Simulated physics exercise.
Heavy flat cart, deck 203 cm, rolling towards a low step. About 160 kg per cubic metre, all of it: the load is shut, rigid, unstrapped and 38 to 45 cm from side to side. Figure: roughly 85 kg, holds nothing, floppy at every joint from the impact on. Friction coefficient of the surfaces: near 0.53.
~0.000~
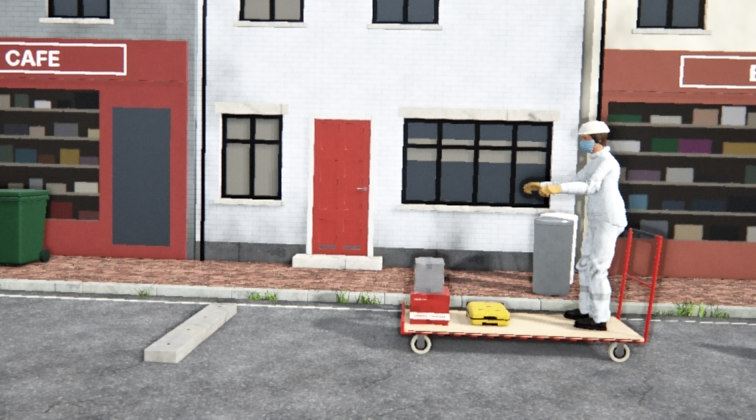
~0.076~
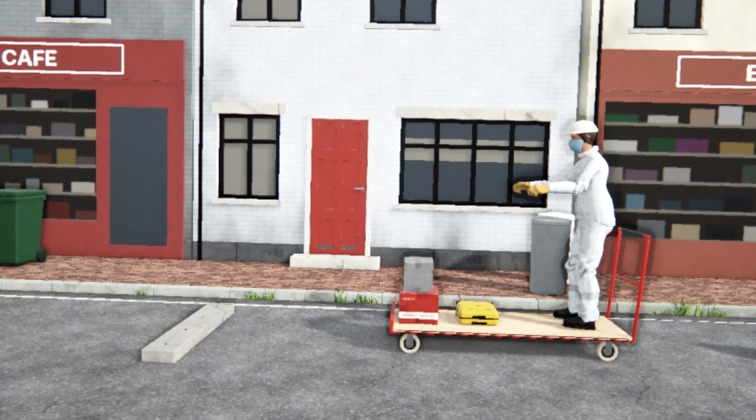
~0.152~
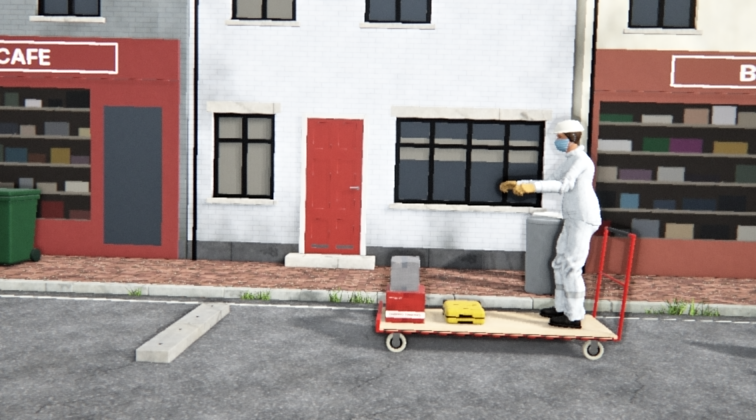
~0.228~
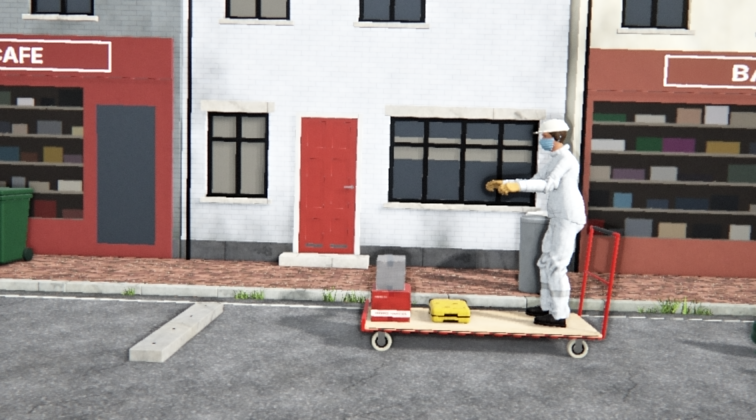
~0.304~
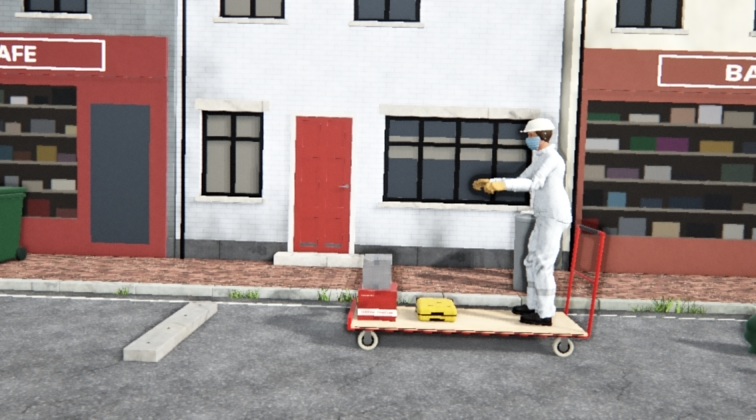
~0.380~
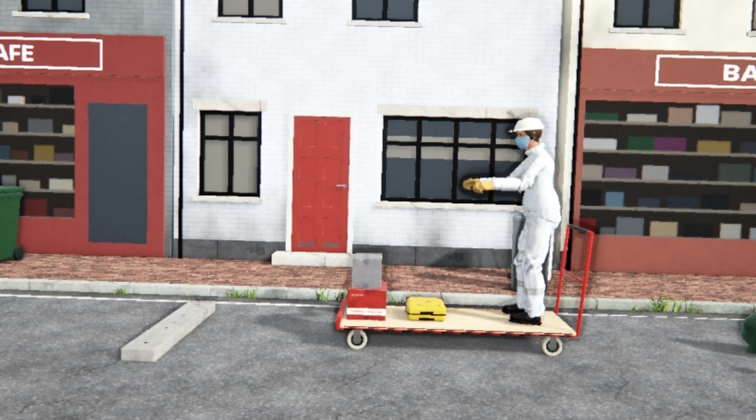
A person in white overalls rides a flat trolley carrying boxes leftward past a red door.
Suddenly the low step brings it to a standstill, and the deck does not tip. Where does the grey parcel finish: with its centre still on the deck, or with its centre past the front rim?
The grey parcel finishes still on the deck.
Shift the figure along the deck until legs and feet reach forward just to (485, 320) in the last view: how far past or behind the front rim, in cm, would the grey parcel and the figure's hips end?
You'd see the grey one end 10 cm behind and the hips 130 cm behind the front rim.
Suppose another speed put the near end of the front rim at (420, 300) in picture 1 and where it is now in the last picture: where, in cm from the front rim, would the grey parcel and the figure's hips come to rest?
Grey 40 past, hips 140 behind.
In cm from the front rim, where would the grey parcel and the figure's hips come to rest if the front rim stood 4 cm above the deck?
So the grey one ends 10 cm short of the rim, and the hips end 150 cm short of it.
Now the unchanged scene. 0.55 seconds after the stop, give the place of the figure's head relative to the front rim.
Position: Approx. 80 cm behind the front rim.
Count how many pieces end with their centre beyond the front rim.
A total of 0.
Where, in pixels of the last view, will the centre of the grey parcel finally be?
(195, 265).
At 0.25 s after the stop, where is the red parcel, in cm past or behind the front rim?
Behind the rim, near 20 cm.
The wheels strike at 1.87 s.
After 2.12 s the grey parcel is 13 cm behind the rim, tilted 0°, near (195, 265) in the last picture's view.
After 2.42 s the grey parcel is 13 cm behind the rim, tilted 0°, near (195, 265) in the last picture's view.
After 2.87 s the grey parcel is 13 cm behind the rim, tilted 0°, near (195, 265) in the last picture's view.
At rest, 3.2 s, nothing is past the rim; behind it, red parcel, yellow suitcase, grey parcel and the figure's hips.
